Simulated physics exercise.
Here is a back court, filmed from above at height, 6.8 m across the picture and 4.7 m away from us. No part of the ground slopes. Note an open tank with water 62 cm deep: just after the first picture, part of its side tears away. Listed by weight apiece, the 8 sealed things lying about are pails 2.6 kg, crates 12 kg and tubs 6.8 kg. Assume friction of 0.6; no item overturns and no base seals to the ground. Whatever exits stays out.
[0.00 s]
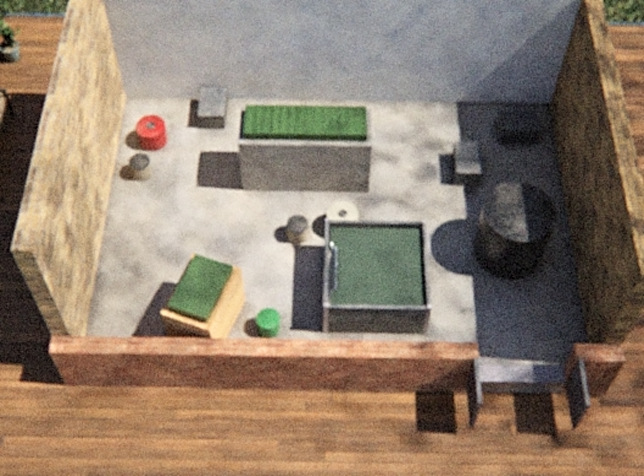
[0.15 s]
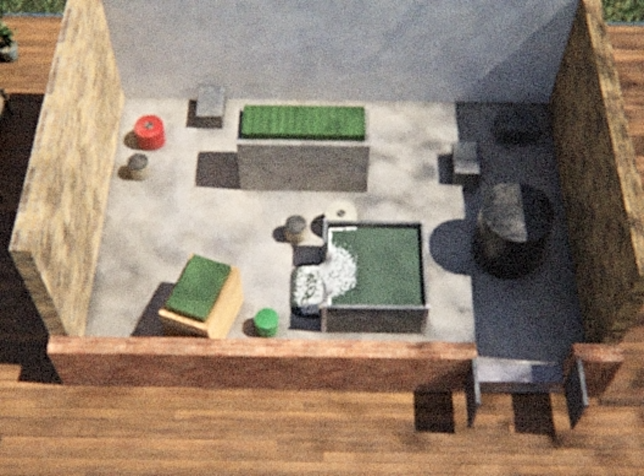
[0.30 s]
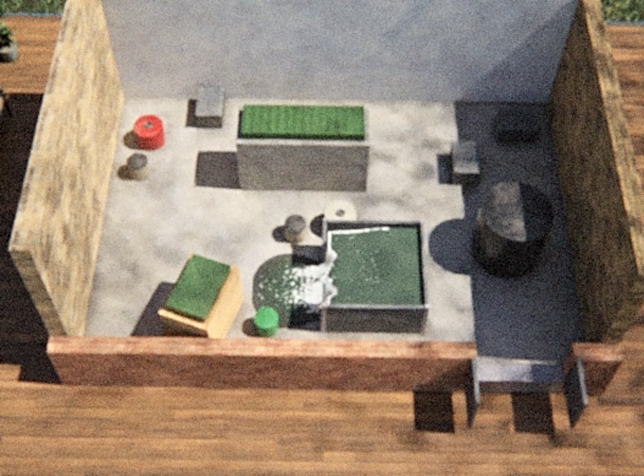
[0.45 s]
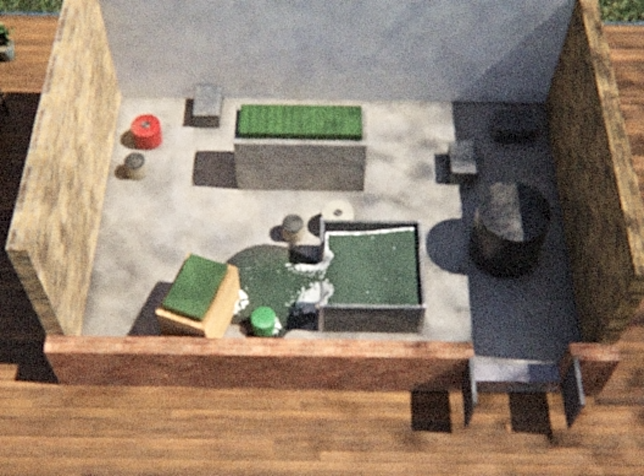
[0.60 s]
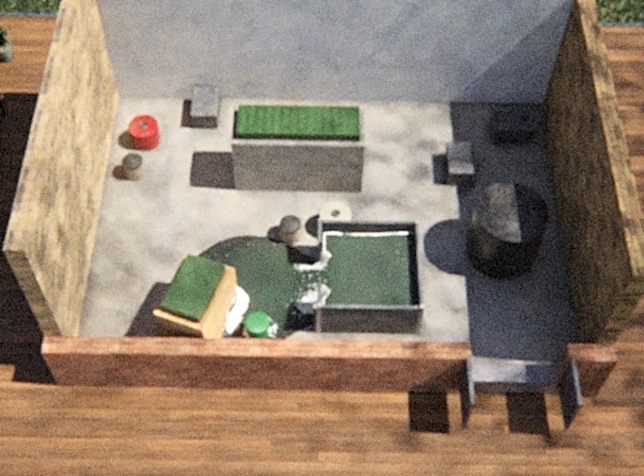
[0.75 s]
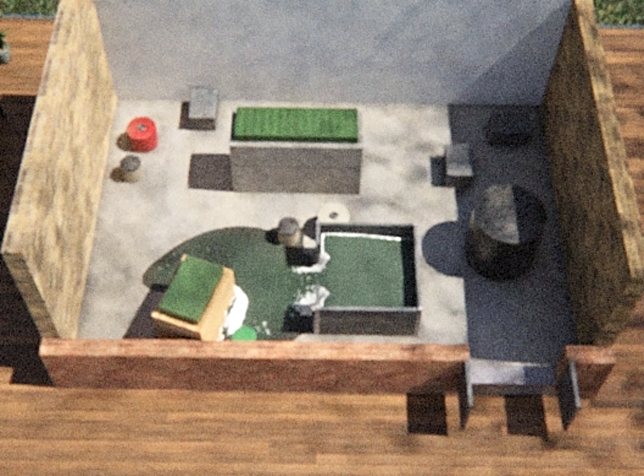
In a walled back court seen from above, an open tank of green water stands among crates and tubs until its left side gives way and white, foaming water bursts out. The water spreads left across the pale ground, surrounds the green pail and wooden crate, and shifts the pail toward the front wall.
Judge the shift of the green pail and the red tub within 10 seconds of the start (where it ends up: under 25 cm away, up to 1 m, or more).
By the end the green pail is well away and the red tub is well away.
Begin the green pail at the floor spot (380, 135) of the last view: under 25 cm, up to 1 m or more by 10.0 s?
In the end it goes partway.
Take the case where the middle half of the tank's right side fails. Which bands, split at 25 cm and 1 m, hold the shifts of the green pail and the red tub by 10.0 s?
Note: Green pail unmoved, red tub unmoved.
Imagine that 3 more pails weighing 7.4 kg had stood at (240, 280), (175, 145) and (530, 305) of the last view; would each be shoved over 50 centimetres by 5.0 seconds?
From first to last: Surpasses it, does not reach it, does not reach it.
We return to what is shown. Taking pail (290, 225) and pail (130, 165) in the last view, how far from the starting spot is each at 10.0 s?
Lab note - net shifts in turn: 5 cm; 600 cm.
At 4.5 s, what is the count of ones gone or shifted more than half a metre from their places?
By my tally, 4.
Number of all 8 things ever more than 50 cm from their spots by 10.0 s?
All told, that gives 4.
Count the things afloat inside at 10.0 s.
Just then, the number is 1.
After 2.0 s the green pail is near (294, 329), 0.5 m from its start, afloat; the red tub is near (141, 128), 0.0 m from its start, aground; 0 of 8 are out; 2 afloat.
After 4.5 s the green pail is near (543, 340), 3.8 m from its start, aground; the red tub is near (241, 108), 1.6 m from its start, afloat; 0 of 8 are out; 2 afloat.
After 7.0 s the green pail is near (555, 299), 4.0 m from its start, afloat; the red tub is near (391, 107), 3.9 m from its start, aground; 0 of 8 are out; 2 afloat.
After 10.0 s the green pail is near (548, 233), 4.3 m from its start, aground; the red tub is near (450, 122), 4.8 m from its start, aground; 0 of 8 are out; 1 afloat.
